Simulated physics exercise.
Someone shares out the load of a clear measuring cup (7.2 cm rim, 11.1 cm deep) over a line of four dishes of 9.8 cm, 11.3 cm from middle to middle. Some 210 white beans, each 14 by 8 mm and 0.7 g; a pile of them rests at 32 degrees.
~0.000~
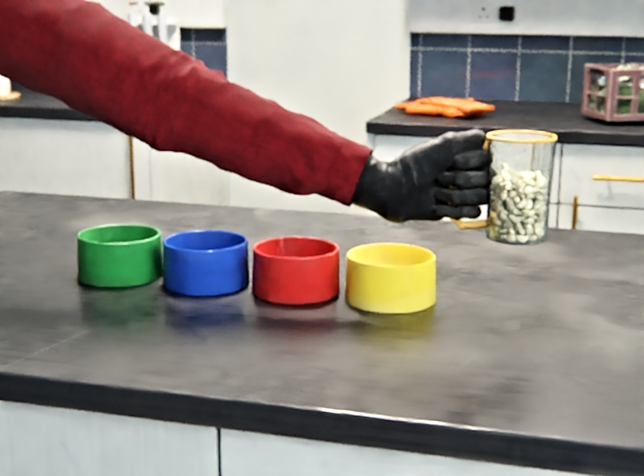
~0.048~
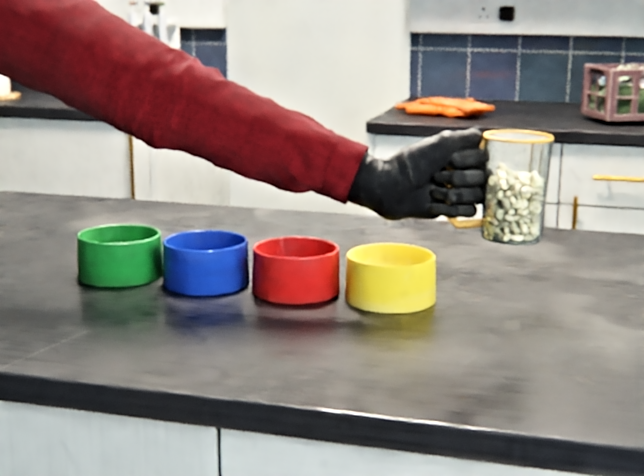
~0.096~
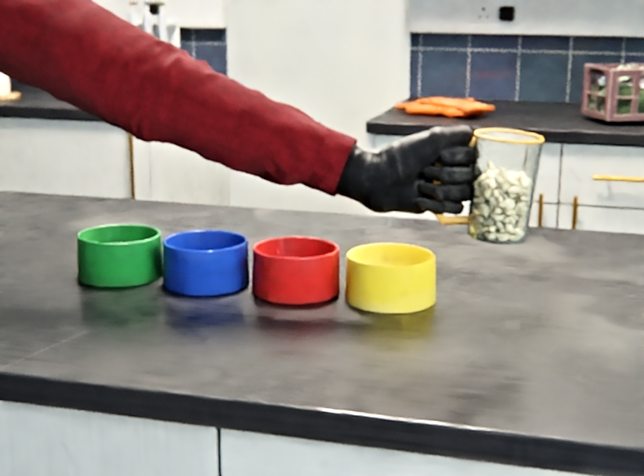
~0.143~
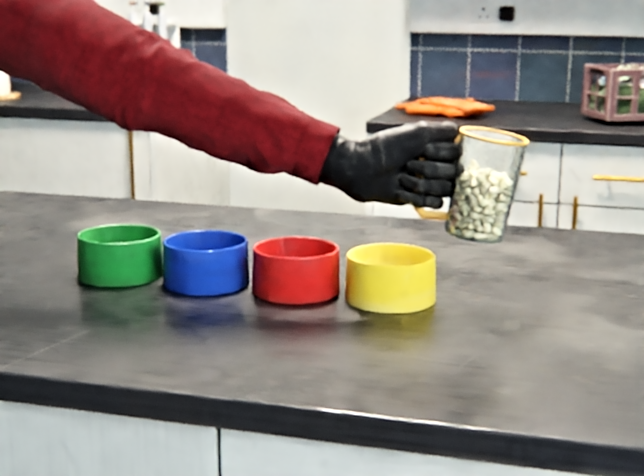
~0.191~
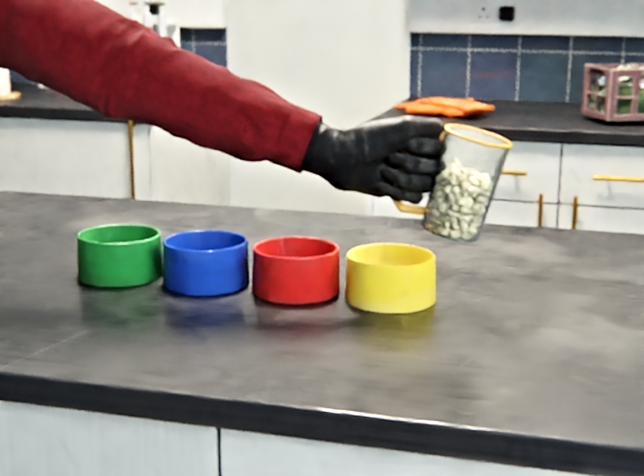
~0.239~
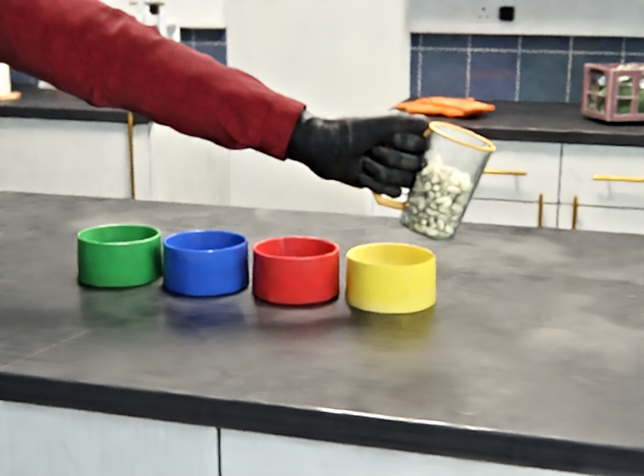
A black-gloved hand in a red sleeve moves a clear cup of white beans left above a counter, tilting it gradually.
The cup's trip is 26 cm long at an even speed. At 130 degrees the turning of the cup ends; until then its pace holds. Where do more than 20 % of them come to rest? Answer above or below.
Red above, blue below, green below, yellow below, counter above.
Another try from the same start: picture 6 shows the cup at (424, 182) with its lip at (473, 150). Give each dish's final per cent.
Red 70, blue 0, green 0, yellow 10.
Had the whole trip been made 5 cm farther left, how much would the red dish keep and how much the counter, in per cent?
In that case red 100, counter 0.
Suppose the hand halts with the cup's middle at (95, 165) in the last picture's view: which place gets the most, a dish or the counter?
The winner: Green.
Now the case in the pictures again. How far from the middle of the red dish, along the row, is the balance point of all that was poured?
About 3 cm to its right.
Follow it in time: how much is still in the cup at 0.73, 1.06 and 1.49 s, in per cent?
About 100, 100, 0.
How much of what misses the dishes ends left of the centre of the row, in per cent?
About 0 per cent.
Then, at 0.73 s, tilt 72 degrees; cup holds 100 %.
After 1.06 s, tilt 107 degrees; cup holds 100 %.
After 1.49 s, tilt 130 degrees; cup holds 0 %, red 65 %, yellow 5 %.
In the end, at 2.6 s, red 65 %, blue 0 %, green 0 %, yellow 5 %, counter 30 %.
